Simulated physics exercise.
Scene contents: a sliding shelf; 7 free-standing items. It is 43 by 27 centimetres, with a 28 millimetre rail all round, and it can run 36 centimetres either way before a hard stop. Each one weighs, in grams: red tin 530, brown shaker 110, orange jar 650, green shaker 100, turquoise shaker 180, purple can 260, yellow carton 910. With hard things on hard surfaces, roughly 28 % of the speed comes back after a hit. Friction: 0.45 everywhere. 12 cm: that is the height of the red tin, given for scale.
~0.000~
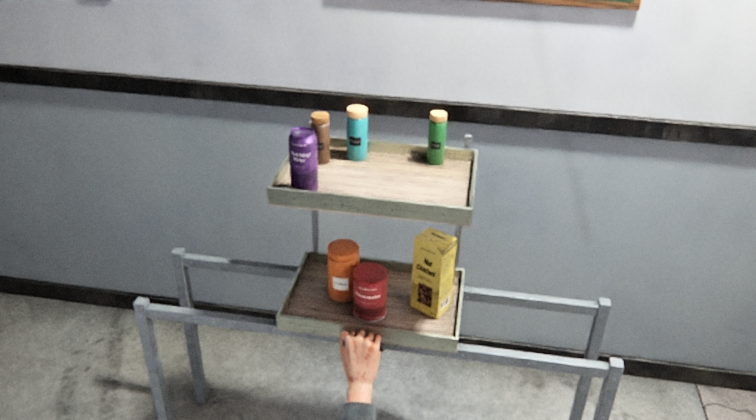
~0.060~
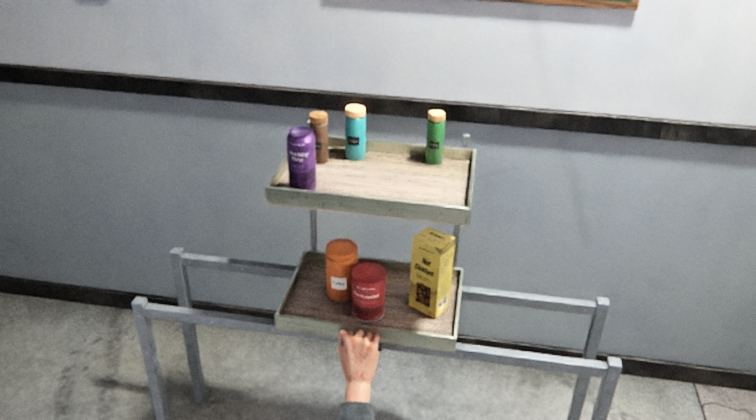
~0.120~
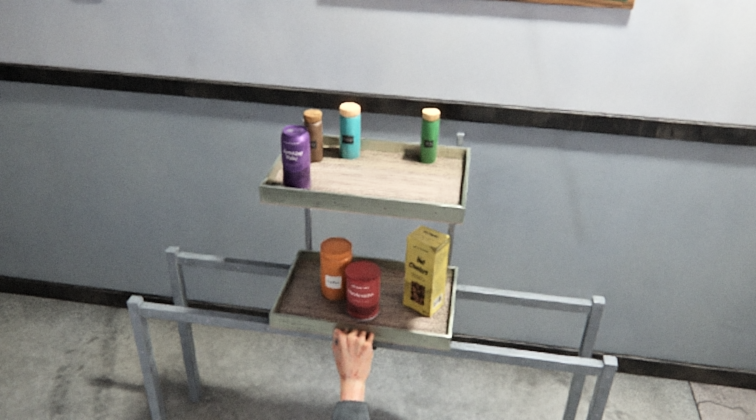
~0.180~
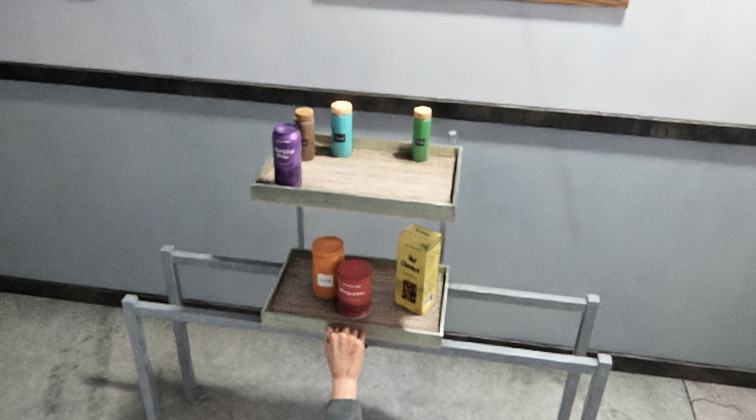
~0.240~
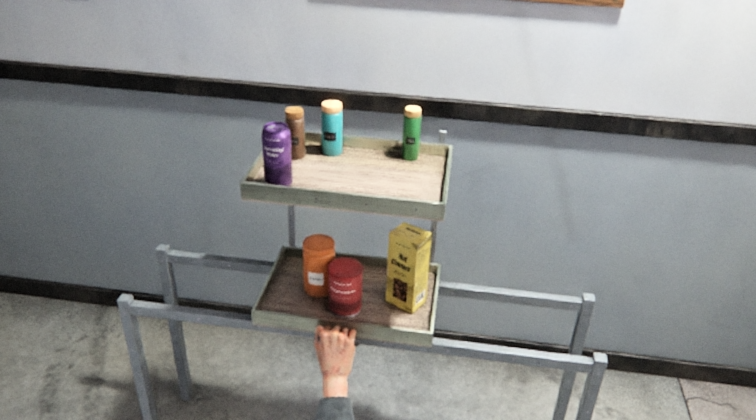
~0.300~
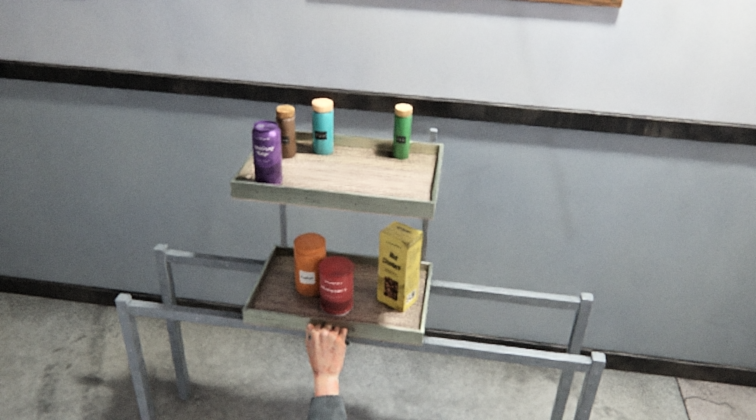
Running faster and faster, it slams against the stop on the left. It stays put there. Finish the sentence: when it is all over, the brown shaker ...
The brown shaker has come off the tray.
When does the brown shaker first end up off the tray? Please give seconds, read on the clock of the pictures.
It happens at about 1.0 s.
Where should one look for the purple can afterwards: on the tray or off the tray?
Purple can: Goes out of bounds.
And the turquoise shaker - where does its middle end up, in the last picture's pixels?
Its centre ends close to (157, 116) in the last view.
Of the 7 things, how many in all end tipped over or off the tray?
My answer is 4.
After 0.90 s, tray moved 36 cm left; brown shaker 44° off upright near (135, 118); green shaker 41° off upright; turquoise shaker 23° off upright.
After 1.40 s, tray moved 36 cm left; brown shaker and purple can now off the tray; green shaker on its side; turquoise shaker 71° off upright.
After 1.70 s, tray moved 36 cm left; green shaker on its side; turquoise shaker 71° off upright; red tin moved 9 cm.
In the end (2.6 s), off the tray, brown shaker and purple can; toppled on the tray, green shaker and turquoise shaker; not toppled but over 5 cm from the start, red tin, orange jar and yellow carton.
